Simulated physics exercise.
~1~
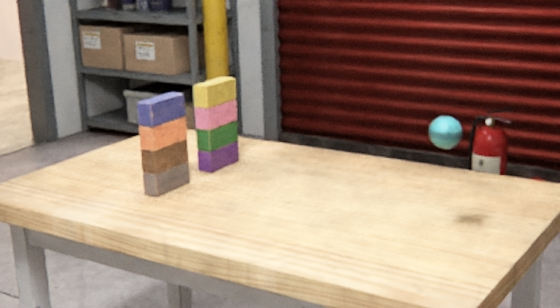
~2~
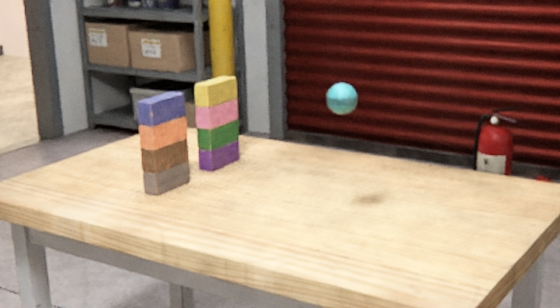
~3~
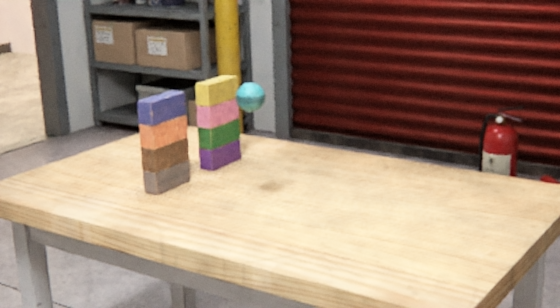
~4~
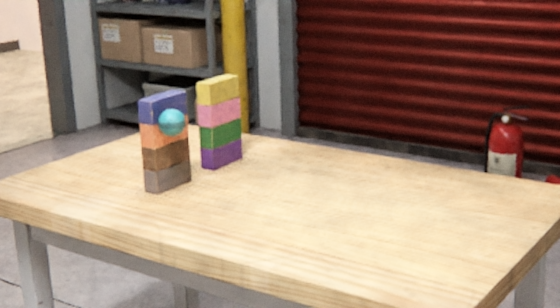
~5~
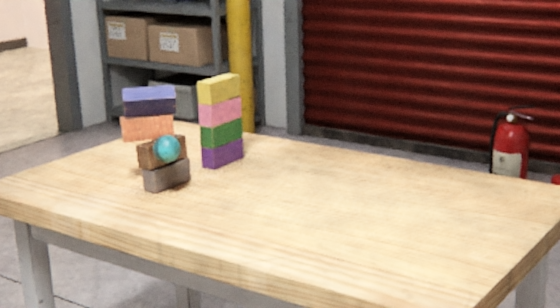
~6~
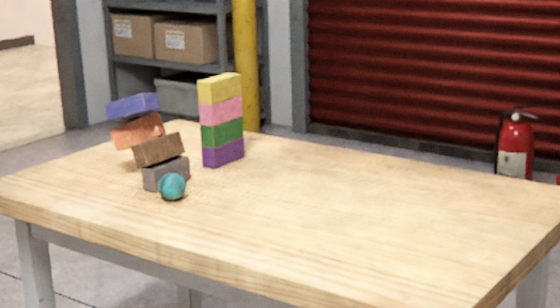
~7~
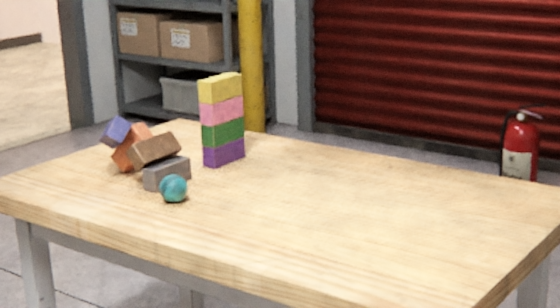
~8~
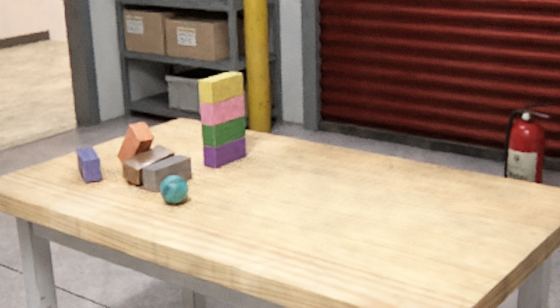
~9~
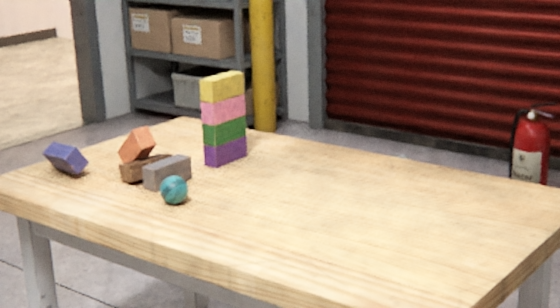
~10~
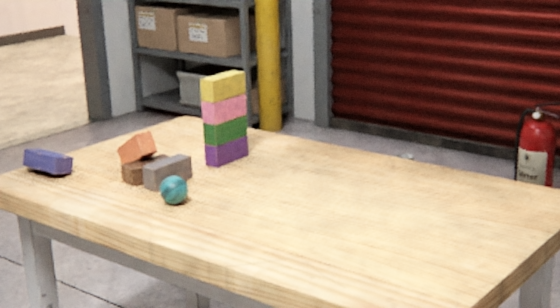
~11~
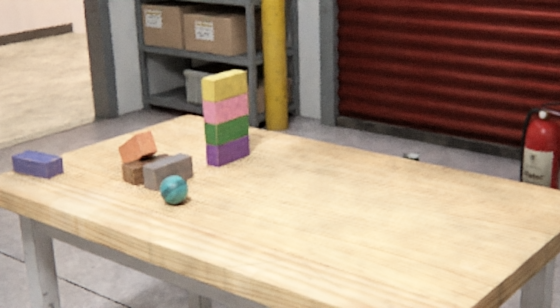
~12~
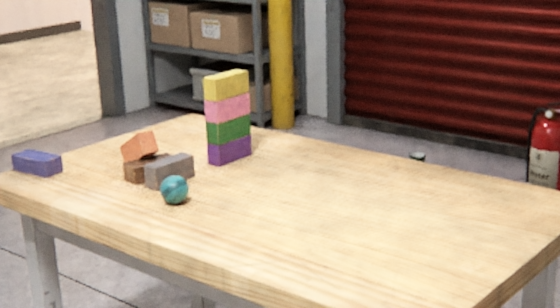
On a wooden table with two stacks of colored blocks, a turquoise ball flew in from the right and struck the left stack, knocking the blue, orange and brown blocks loose; the grey block and the other stack stayed standing.
